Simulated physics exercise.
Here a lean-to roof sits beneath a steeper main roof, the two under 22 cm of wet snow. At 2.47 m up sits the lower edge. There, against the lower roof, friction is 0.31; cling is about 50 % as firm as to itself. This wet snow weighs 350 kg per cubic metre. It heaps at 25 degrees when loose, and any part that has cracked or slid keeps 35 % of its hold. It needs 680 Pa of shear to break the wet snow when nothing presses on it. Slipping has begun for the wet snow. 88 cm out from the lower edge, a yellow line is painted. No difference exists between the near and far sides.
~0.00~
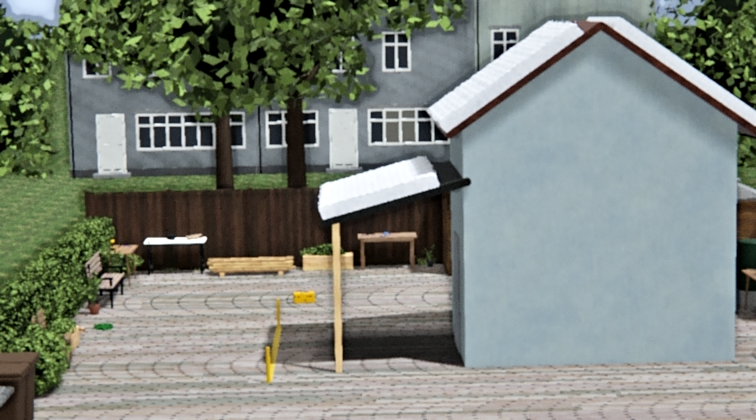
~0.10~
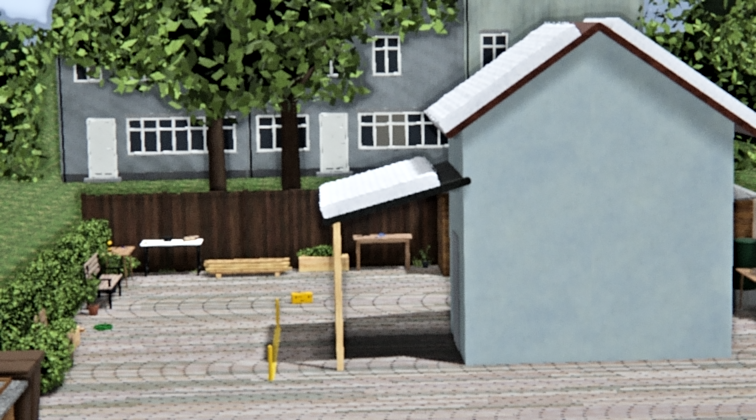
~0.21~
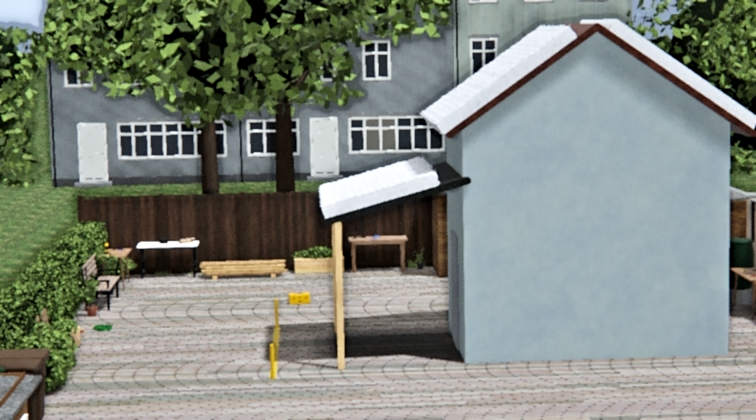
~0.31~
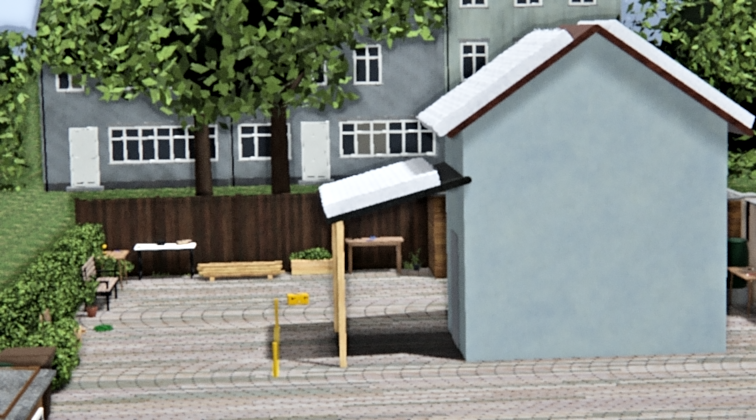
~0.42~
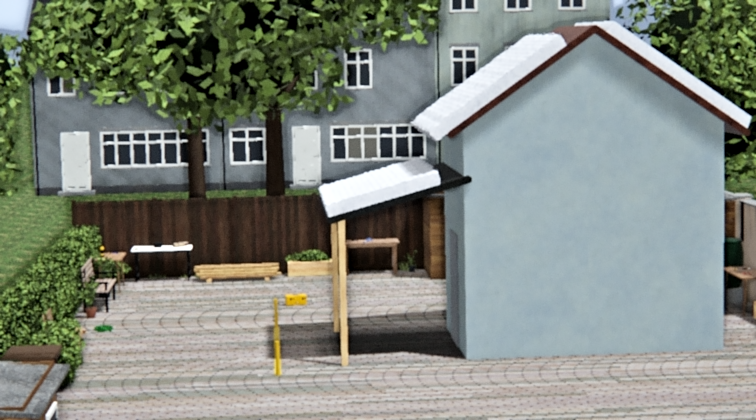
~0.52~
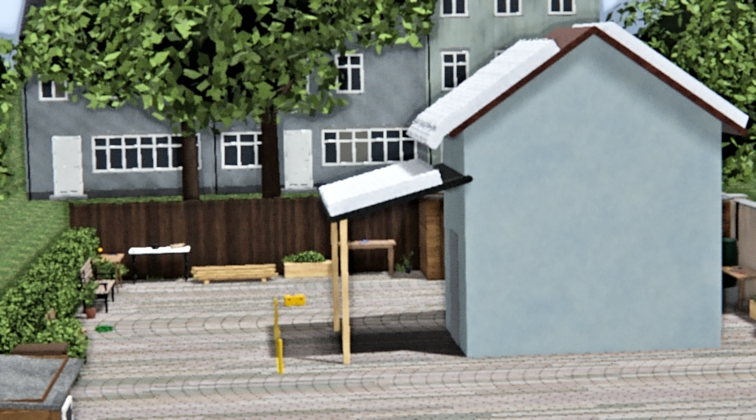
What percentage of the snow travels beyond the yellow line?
About 14 %.
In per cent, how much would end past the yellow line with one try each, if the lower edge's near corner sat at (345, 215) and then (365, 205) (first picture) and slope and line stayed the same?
In that order: 30 %, 30 %.
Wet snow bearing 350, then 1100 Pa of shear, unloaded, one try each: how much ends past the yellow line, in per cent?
Going in order, it's 45 % and then 0 %.
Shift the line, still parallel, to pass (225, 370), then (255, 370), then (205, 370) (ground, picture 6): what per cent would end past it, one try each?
First try 1 per cent, second 6 per cent, third 0 per cent.
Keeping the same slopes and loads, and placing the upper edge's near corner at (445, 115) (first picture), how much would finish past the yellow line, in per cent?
It would then be around 45 percent.
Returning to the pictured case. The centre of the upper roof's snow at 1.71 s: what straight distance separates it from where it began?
I'd say close to 2.8 m.
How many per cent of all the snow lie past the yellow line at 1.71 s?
I'd say near 0 in a hundred.
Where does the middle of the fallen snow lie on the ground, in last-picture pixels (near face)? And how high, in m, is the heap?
(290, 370), 0.3 m.
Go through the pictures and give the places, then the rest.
In the first picture, front end of the wet snow at (444, 127).
In the second picture, front end of the wet snow at (444, 127), its middle shifted 1.3 cm.
In the third picture, front end of the wet snow at (442, 129), its middle shifted 5.3 cm, 2 % of it past the upper edge, in one piece.
In the fourth picture, front end of the wet snow at (440, 131), its middle shifted 12 cm, 5 % of it past the upper edge, in one piece.
In the fifth picture, front end of the wet snow at (435, 127), its middle shifted 22 cm, 8 % of it past the upper edge, in one piece.
In the sixth picture, front end of the wet snow at (431, 135), its middle shifted 36 cm, 14 % of it past the upper edge, cracking.
By 1.07 s, none is below the lower edge and 0 % is past the line.
By 1.71 s, none is below the lower edge and 0 % is past the line.
By 2.36 s, 26 % is below the lower edge and 1 % is past the line.
By 3.00 s, 33 % is below the lower edge and 14 % is past the line.
By 4.50 s, at the end, 35 % is below the lower edge and 14 % is past the line.
